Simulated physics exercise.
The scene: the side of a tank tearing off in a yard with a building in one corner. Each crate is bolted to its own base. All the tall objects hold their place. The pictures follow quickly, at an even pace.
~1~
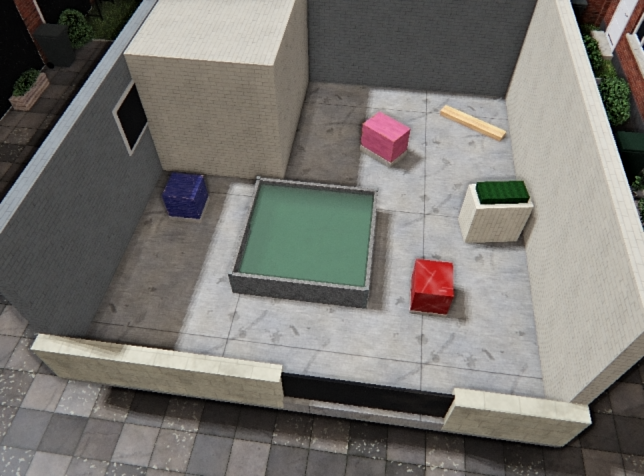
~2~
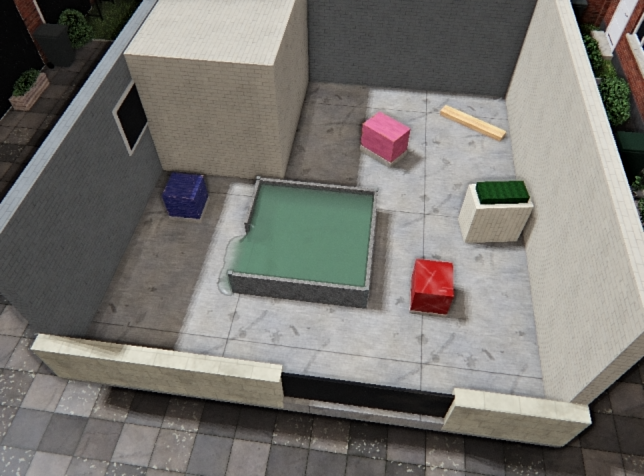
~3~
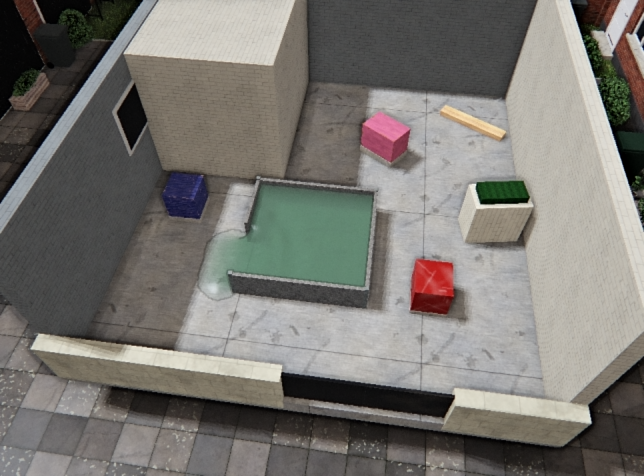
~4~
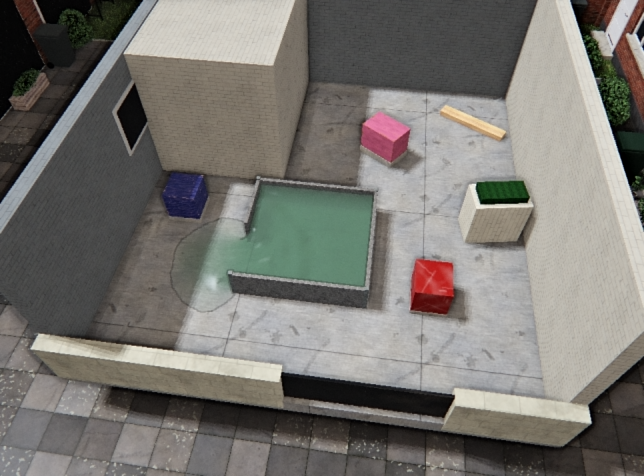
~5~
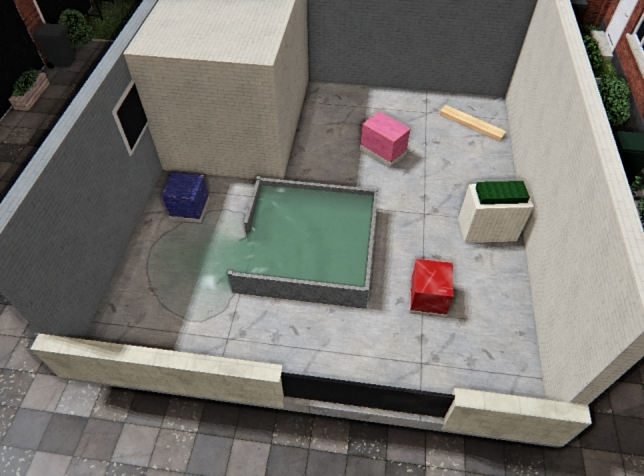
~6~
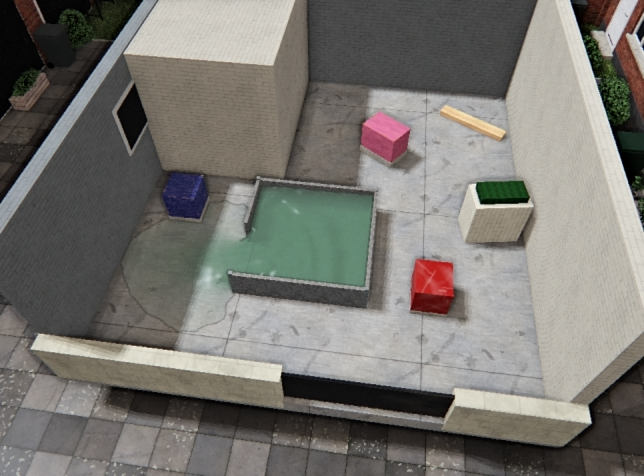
Walled paved yard with a corner building, an open tank's left side giving way and greenish water spreading left across the slabs.
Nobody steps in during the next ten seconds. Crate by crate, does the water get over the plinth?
One by one: The red crate escapes dry; the pink crate escapes dry; the blue crate is wetted.
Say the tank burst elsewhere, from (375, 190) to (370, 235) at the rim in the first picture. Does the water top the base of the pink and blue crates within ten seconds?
In short: The pink one stays dry, the blue one escapes it.
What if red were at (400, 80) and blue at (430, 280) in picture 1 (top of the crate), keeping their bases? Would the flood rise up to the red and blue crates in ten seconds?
Then: Red remains dry; blue escapes it.
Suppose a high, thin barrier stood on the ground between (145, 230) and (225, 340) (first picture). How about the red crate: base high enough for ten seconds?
One by one: Red crate is safe.
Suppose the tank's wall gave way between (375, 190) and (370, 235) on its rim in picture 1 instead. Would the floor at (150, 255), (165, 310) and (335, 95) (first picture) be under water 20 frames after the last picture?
As listed: Free of water, free of water, not flooded.
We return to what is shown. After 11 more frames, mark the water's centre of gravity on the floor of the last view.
Around (249, 259).
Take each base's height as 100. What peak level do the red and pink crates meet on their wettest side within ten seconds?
Near 60 and 30 in a hundred.
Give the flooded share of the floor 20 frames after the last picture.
About 25 per cent.
A moment on, water covers 15 % of the floor; the red crate not reached, the pink crate not reached, the blue crate water round its plinth.
Next, water covers 15 % of the floor; the red crate not reached, the pink crate not reached, the blue crate water round its plinth.
Then, water covers 25 % of the floor; the red crate not reached, the pink crate not reached, the blue crate water round its plinth.
Later, water covers 50 % of the floor; the red crate water round its plinth, the pink crate water round its plinth, the blue crate water round its plinth.
In the end, water covers 70 % of the floor; the red crate stayed above the water, the pink crate stayed above the water, the blue crate was topped.
